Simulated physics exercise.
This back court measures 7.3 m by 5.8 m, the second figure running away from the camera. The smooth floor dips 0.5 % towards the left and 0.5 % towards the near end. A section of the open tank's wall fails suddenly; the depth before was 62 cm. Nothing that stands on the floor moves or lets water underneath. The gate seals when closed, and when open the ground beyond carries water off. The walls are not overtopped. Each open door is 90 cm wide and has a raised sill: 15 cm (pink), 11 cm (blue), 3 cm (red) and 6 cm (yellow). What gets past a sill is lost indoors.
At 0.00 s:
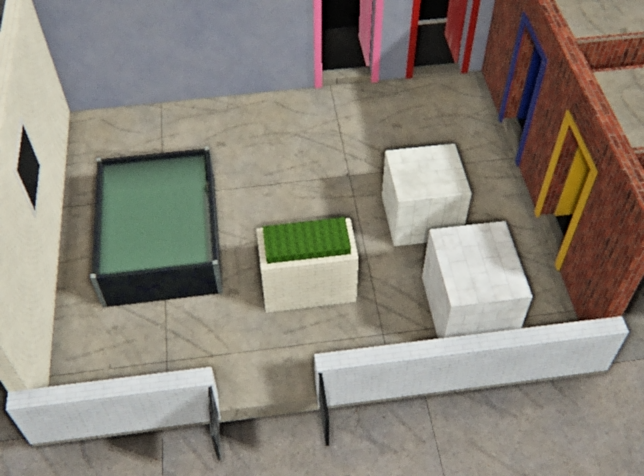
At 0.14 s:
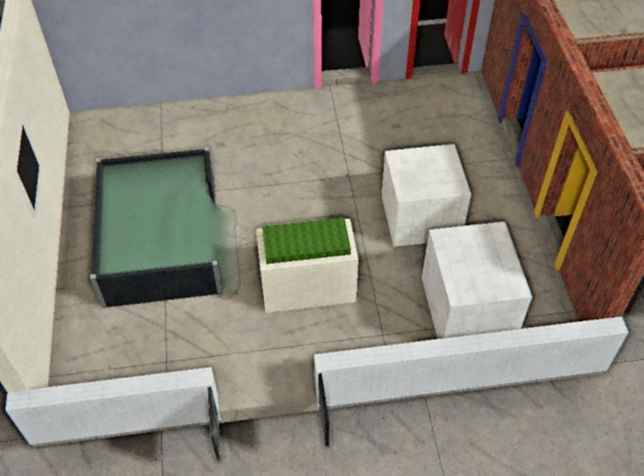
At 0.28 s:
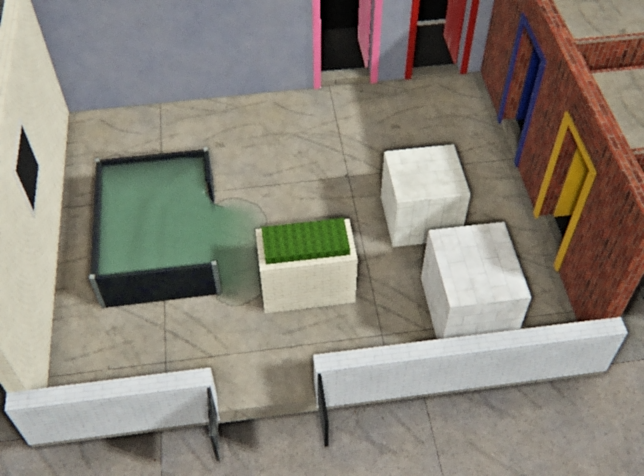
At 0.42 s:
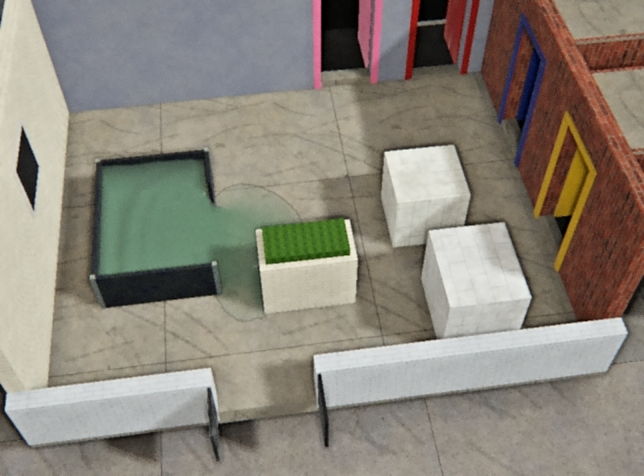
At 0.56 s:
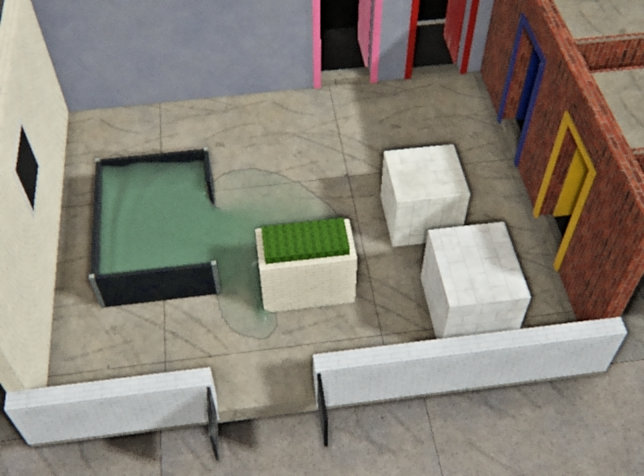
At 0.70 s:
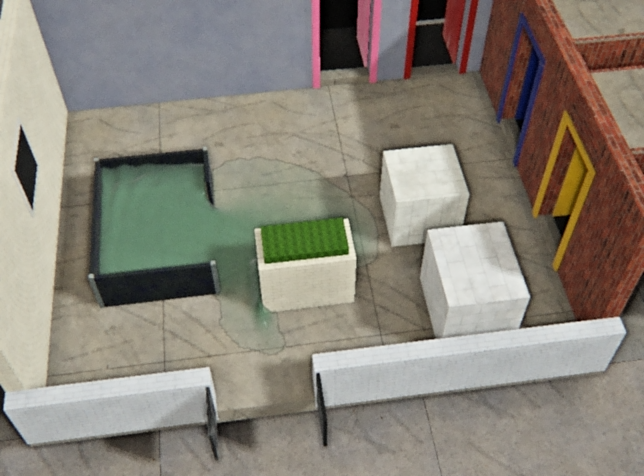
At the start, still green water fills a dark-walled open tank on the left of a paved court. Part of its right wall gives way and water pours out towards the cream planter, then spreads thinly around it across the floor, reaching near the white blocks.
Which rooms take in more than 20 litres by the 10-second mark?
Within that time: At the pink door it keeps below the limit; at the blue door it keeps below the limit; at the red door it passes the limit; at the yellow door it exceeds the limit.
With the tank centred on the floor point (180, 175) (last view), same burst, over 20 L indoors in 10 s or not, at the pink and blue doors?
Then: Pink below, blue above.
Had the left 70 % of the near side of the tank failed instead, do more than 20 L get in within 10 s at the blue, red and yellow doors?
Then: Blue below, red below, yellow under.
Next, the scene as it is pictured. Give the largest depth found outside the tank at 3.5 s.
Up to some 18 cm.
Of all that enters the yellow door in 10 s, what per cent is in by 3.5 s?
Some 75 per cent by then.
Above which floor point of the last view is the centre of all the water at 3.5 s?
At about (293, 220).
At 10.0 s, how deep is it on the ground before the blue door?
About 3.0 cm.
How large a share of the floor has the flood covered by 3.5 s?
About 60 per cent.
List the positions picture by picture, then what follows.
Still water, 62 cm deep, in the open tank at (155, 213), in the first picture.
Water pours out at (214, 242) and has run 0.8 m, to (227, 292); typically 5 cm deep outside, 62 cm at the open tank's back, in the second picture.
Water pours out at (213, 243) and has run 1.0 m, to (247, 297); typically 10 cm deep outside, 62 cm at the open tank's back, in the third picture.
Water pours out at (213, 244) and has run 1.4 m, to (262, 313); typically 10 cm deep outside, 59 cm at the open tank's back, in the fourth picture.
The front is at a hidden place, 1.9 m from the gap at (213, 244); 3.3 m2 of floor is under water; 53 cm left at the back of the open tank, in the fifth picture.
Water pours out at (212, 244) and has run 2.4 m, to (367, 217); typically 7 cm deep outside, 54 cm at the open tank's back, in the sixth picture.
After 1.4 s water covers 25 % of the floor and is deepest (42 cm) near (379, 235); pink door not reached, blue door not reached, red door not reached, yellow door not reached.
After 2.2 s water covers 40 % of the floor and is deepest (32 cm) near (379, 235); pink door not reached, blue door 2 cm at the sill, 0 L in, red door not reached, yellow door 9 cm at the sill, 3 L in.
After 3.5 s water covers 60 % of the floor and is deepest (18 cm) near (463, 73); pink door 16 cm at the sill, 2 L in, blue door 4 cm at the sill, 0 L in, red door 12 cm at the sill, 28 L in, yellow door 9 cm at the sill, 34 L in.
After 6.0 s water covers 85 % of the floor and is deepest (10 cm) near (472, 72); pink door 8 cm at the sill, 3 L in, blue door 7 cm at the sill, 0 L in, red door 9 cm at the sill, 95 L in, yellow door 4 cm at the sill, 40 L in.
After 10.0 s water covers 95 % of the floor and is deepest (10 cm) near (577, 348); pink door 4 cm at the sill, 3 L in, blue door 3 cm at the sill, 0 L in, red door 4 cm at the sill, 128 L in, yellow door 7 cm at the sill, 46 L in.
